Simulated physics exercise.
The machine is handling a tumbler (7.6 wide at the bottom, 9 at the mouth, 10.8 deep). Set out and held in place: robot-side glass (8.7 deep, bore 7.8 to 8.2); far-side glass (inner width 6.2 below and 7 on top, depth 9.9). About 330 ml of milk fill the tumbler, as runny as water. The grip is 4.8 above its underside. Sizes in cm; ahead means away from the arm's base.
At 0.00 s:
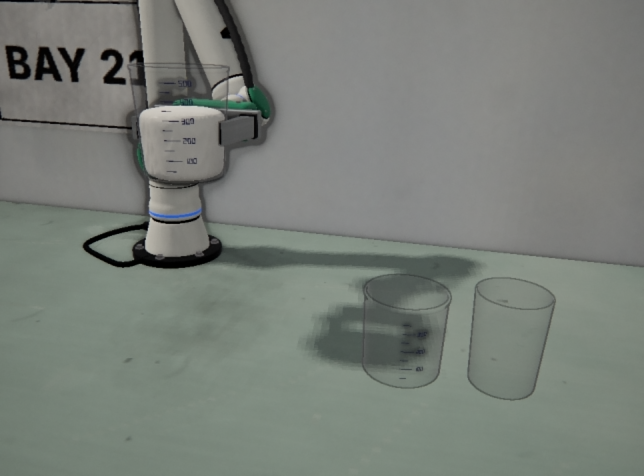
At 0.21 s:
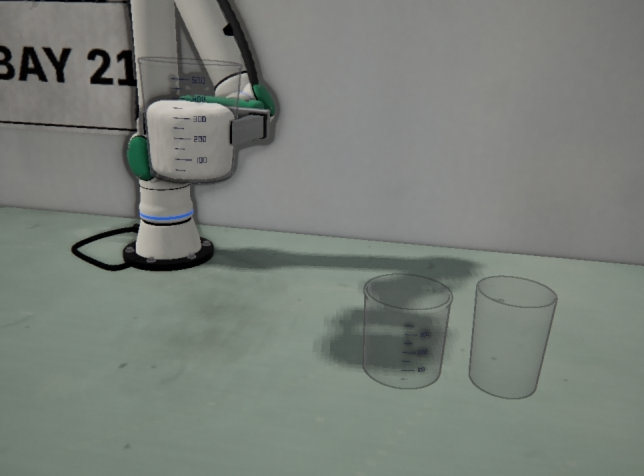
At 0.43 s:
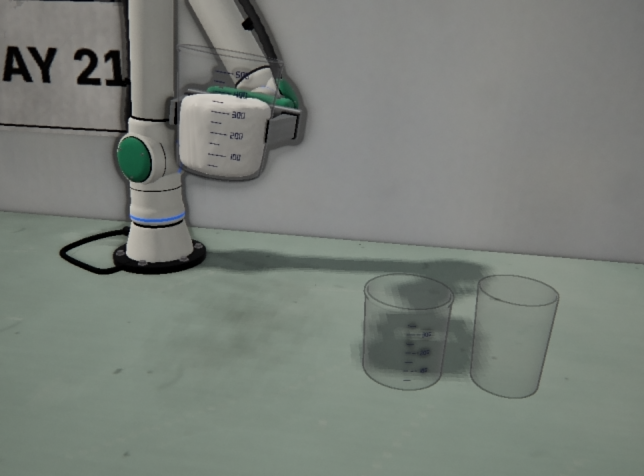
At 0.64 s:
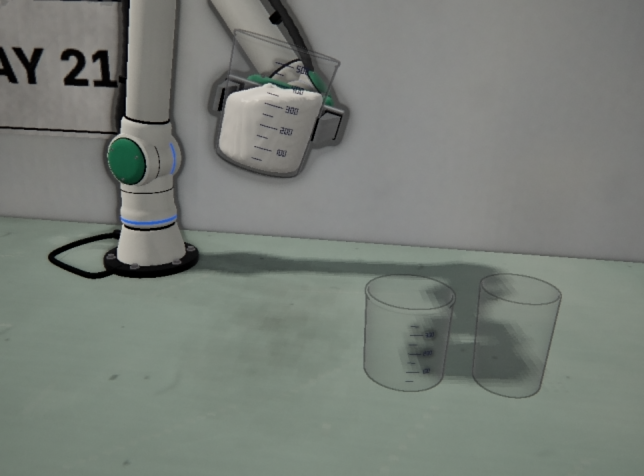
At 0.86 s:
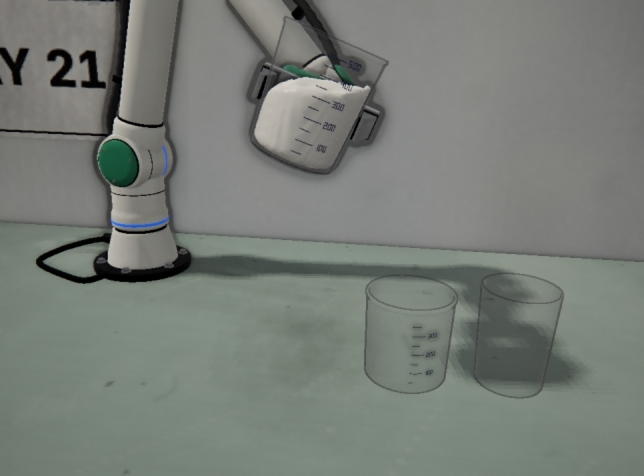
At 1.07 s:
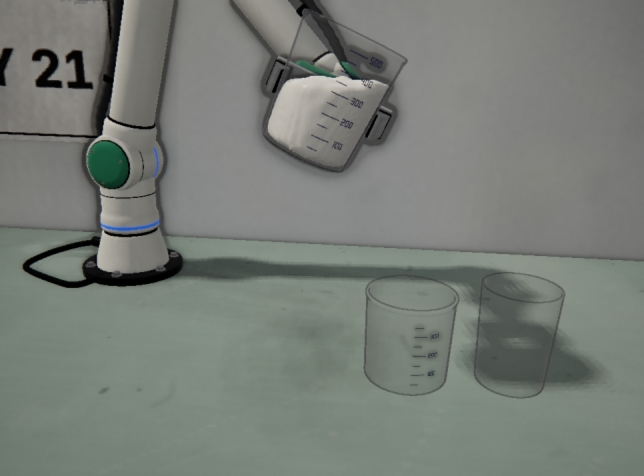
A robot arm carries a container of milk rightward, gradually tilting it toward two empty glasses.
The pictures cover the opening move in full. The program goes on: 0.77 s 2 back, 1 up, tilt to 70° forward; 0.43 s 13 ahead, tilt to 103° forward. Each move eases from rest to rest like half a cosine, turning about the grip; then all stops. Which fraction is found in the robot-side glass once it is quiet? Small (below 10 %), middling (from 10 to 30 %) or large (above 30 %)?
Answer: Middling; from 10 to 30 % of the milk finishes in the robot-side glass.
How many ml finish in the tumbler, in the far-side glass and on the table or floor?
Roughly 0, 10, 260 ml.
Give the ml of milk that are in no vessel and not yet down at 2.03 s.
Some 20 ml.
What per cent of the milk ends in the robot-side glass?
Near 16 %.
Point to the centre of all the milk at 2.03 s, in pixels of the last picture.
Around (373, 161).
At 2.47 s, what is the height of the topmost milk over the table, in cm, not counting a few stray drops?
Up to some 21 cm.
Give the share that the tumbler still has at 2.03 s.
Near 75 %.
By 1.55 s, tilted 55° forward, liquid up to 29 above the table; 330 ml in the tumbler.
By 2.03 s, tilted 84° forward, liquid up to 30 above the table; 250 ml in the tumbler, 55 ml in the robot-side glass, 20 ml in the air or running down outside.
By 2.47 s, tilted 103° forward, liquid up to 24 above the table; 220 ml on the table or floor, 50 ml in the robot-side glass, 10 ml in the far-side glass, 45 ml in the air or running down outside.
By 3.27 s, tilted 103° forward, liquid up to 2 above the table; 265 ml on the table or floor, 50 ml in the robot-side glass, 10 ml in the far-side glass.
Final state, 265 ml on the table or floor, 50 ml in the robot-side glass, 10 ml in the far-side glass. That is 16 % in the robot-side glass.
